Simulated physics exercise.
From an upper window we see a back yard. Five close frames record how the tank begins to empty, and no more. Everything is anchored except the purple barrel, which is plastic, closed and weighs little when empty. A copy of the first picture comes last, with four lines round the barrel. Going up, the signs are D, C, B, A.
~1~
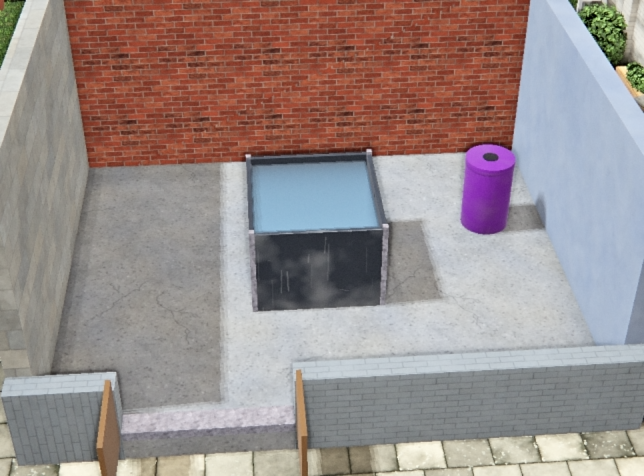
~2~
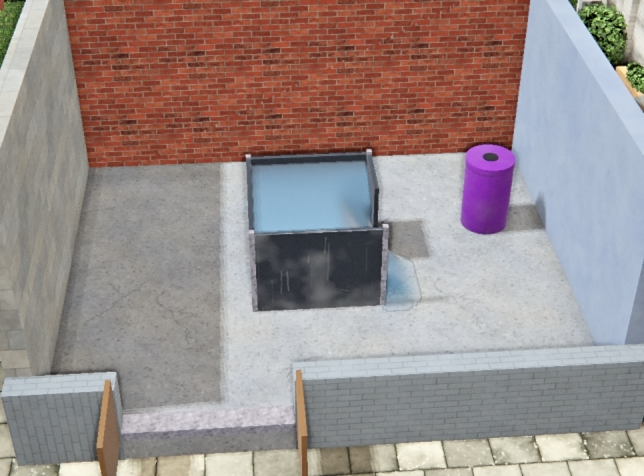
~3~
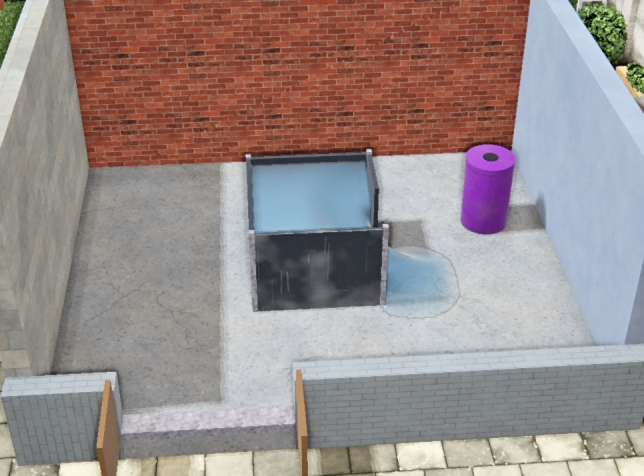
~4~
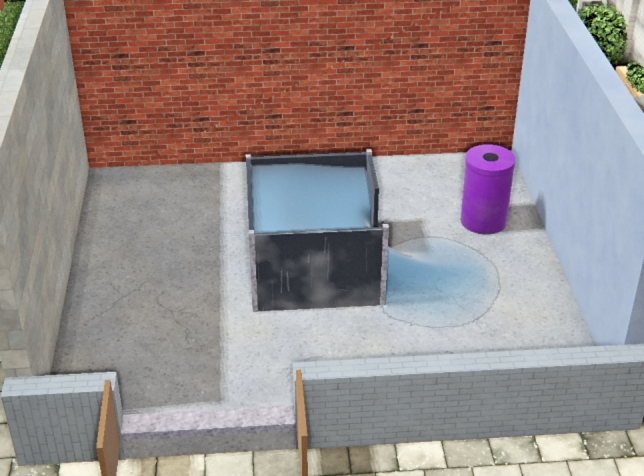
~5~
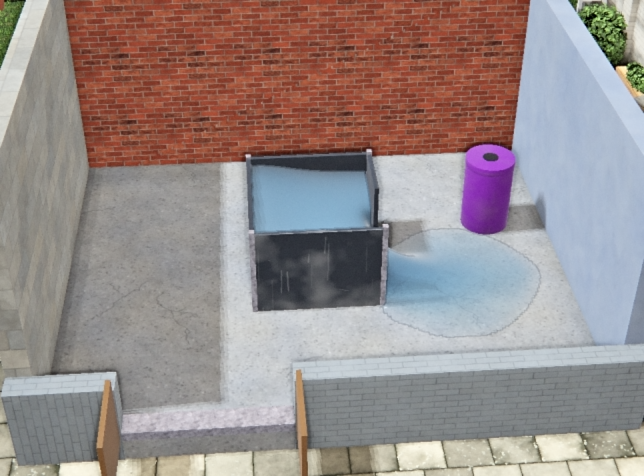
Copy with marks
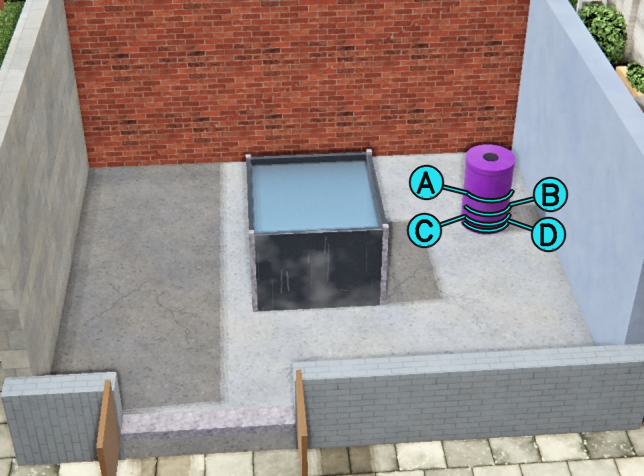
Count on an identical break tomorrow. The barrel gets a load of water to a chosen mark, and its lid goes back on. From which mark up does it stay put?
Choose B.
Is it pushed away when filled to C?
Yes, it does.
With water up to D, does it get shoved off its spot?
Yes, it does.
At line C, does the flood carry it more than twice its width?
No.
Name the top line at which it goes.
That would be C.
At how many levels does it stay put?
Two.
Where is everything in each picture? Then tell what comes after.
Lid of the purple barrel at (491, 158); tank full, its middle at (314, 198); open gate at (205, 371), in the first picture.
In the second picture, 2 % of the ground wet, in view closest to the barrel at (411, 297).
In the third picture, 4 % of the ground wet, in view closest to the barrel at (429, 252).
In the fourth picture, 7 % of the ground wet, in view closest to the barrel at (462, 247).
Lid of the purple barrel at (491, 158); 11 % of the ground wet, in view closest to the barrel at (476, 236), in the fifth picture.
On the marked copy, A at (492, 200); B at (491, 214); C at (490, 224); D at (489, 230); from the bottom up D, C, B, A.
If A is chosen, it does not move.
If B is chosen, it does not move.
If C is chosen, it is pushed about half its own width away.
If D is chosen, it is pushed about 3 times its own width away.
